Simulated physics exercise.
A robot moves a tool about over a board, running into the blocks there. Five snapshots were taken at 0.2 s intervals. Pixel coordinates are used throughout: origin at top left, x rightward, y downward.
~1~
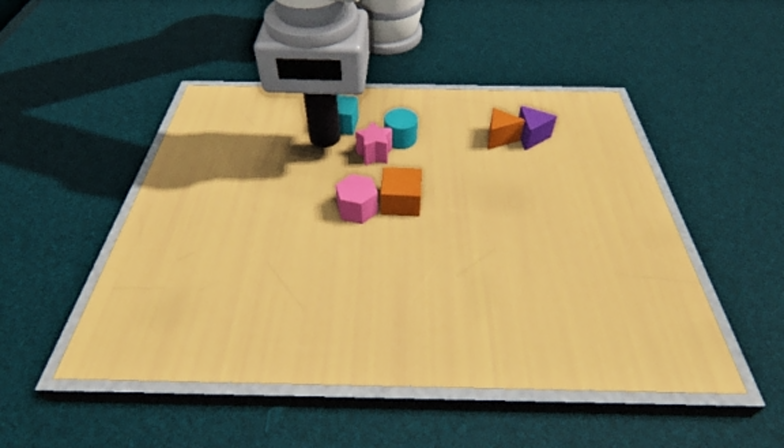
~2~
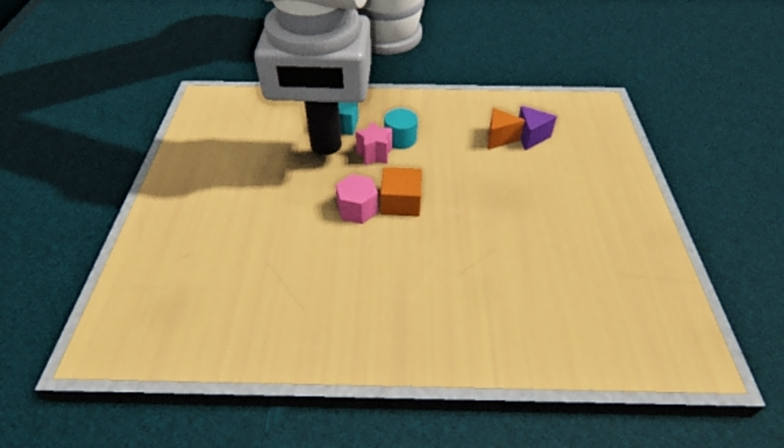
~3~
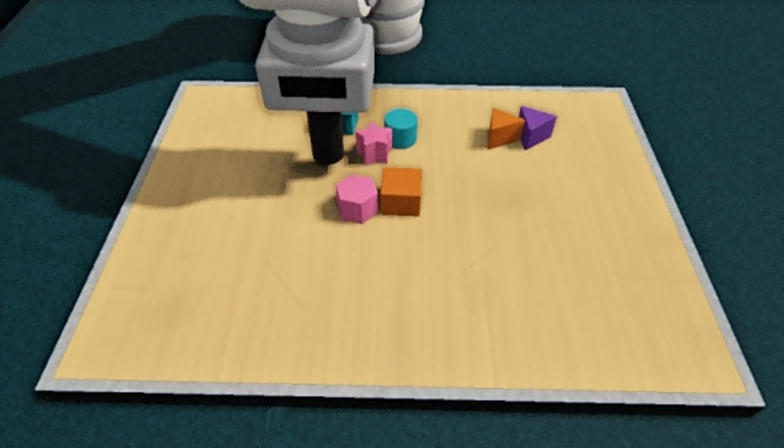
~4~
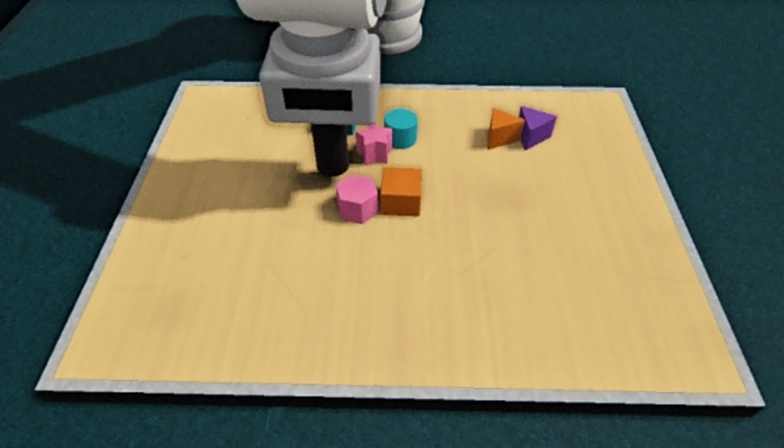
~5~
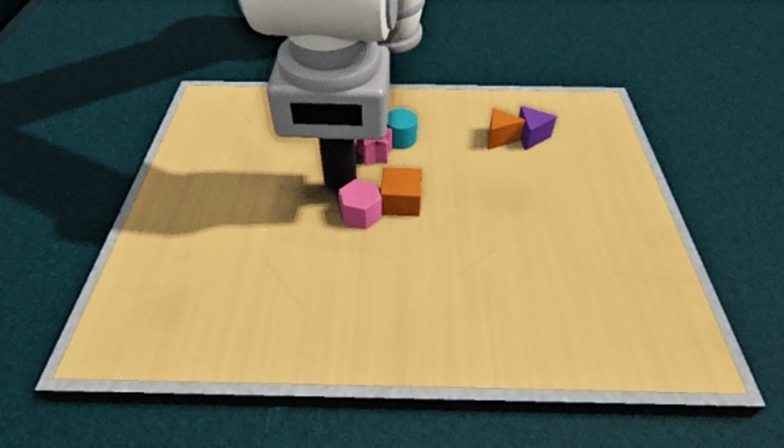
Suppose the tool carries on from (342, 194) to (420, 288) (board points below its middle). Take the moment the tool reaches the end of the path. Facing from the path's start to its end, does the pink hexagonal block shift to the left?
No, I don't think so.
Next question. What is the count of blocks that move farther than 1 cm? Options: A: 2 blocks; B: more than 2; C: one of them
C (one of them)
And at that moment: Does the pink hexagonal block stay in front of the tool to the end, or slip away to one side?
Ahead of the tool.
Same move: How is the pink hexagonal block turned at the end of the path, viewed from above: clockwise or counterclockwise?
Viewed from overhead, the pink hexagonal block winds up turned clockwise.
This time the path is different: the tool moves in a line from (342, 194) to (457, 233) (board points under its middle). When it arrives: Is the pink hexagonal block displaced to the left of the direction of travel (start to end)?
It seems not.
What follows on the original path. One third of the way, tool (365, 208); pink hexagonal block (383, 226), turned 15° clockwise.
Two thirds of the way, tool (392, 240); pink hexagonal block (409, 262), turned 25° clockwise.
At the end, tool (421, 275); pink hexagonal block (436, 302), turned 35° clockwise; orange square still.
